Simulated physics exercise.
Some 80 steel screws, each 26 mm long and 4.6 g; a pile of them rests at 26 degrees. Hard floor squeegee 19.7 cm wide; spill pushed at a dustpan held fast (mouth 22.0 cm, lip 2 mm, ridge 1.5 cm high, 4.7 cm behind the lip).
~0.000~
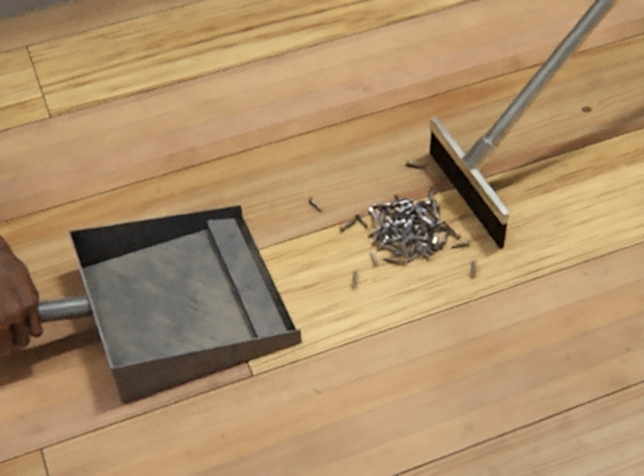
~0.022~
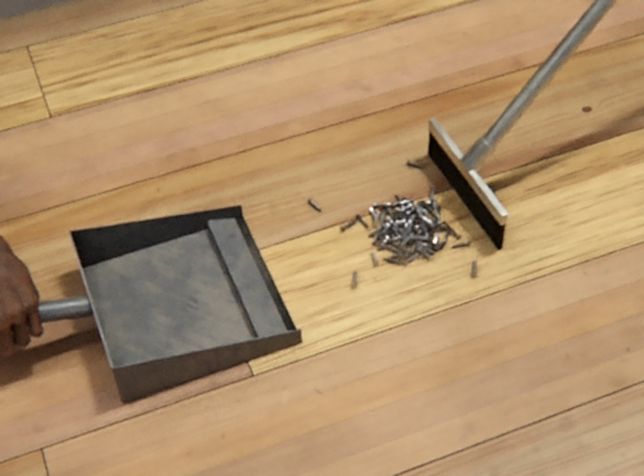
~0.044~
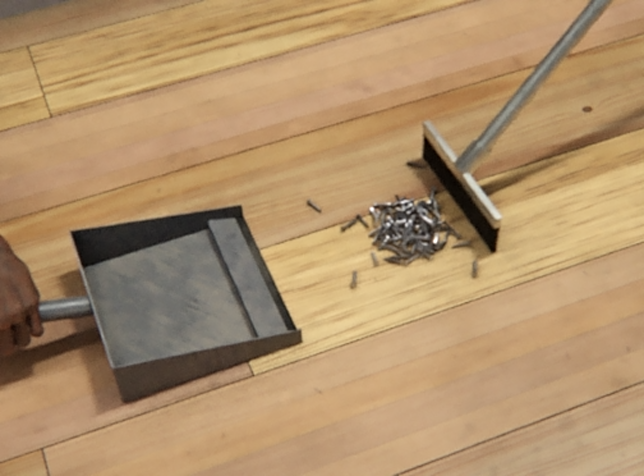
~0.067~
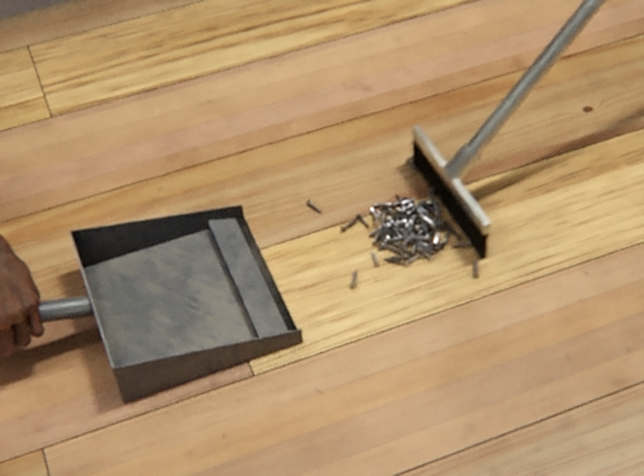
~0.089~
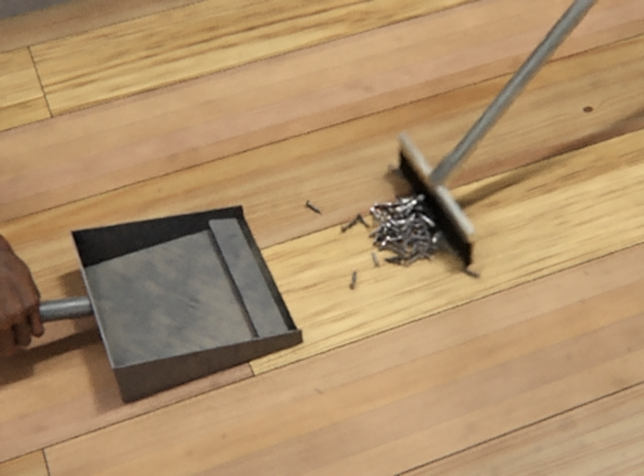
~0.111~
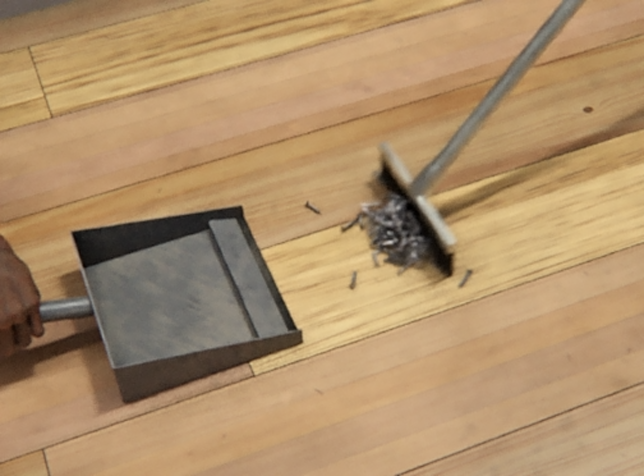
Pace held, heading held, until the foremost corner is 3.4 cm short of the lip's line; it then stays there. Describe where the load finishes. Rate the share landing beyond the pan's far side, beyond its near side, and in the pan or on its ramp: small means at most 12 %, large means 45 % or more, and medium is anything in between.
Shares: Far side - small; near side - small; pan - large.
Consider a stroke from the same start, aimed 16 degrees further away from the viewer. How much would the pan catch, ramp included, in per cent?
Then about 65 per cent.
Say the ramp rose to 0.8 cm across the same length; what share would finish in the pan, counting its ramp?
I'd expect close to 65 per cent.
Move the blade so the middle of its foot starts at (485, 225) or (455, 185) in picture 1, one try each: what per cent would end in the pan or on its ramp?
Close to 65 in a hundred, then close to 65 in a hundred.
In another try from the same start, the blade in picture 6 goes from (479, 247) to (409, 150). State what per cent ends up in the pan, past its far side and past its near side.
Final per cent - pan 35, far 0, near 15.
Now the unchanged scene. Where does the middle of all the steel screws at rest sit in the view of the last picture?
Roughly pixel (261, 303).
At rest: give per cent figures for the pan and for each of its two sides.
Result in %: Far side 0, near side 5, pan 70.
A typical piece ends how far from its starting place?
I'd put it near 24 cm.
Then, at 0.19 s, middle of the blade 9 cm from the lip; 0 % over the lip, far side 0 %, near side 0 %.
Then, at 0.24 s, middle of the blade 5 cm from the lip; 5 % over the lip, far side 0 %, near side 0 %.
After 0.43 s, middle of the blade 4 cm from the lip; 75 % over the lip, far side 0 %, near side 5 %.
By 1.4 s all is still; far side 0 %, near side 5 %, pan 70 %, in front of the lip or behind the blade 25 %.
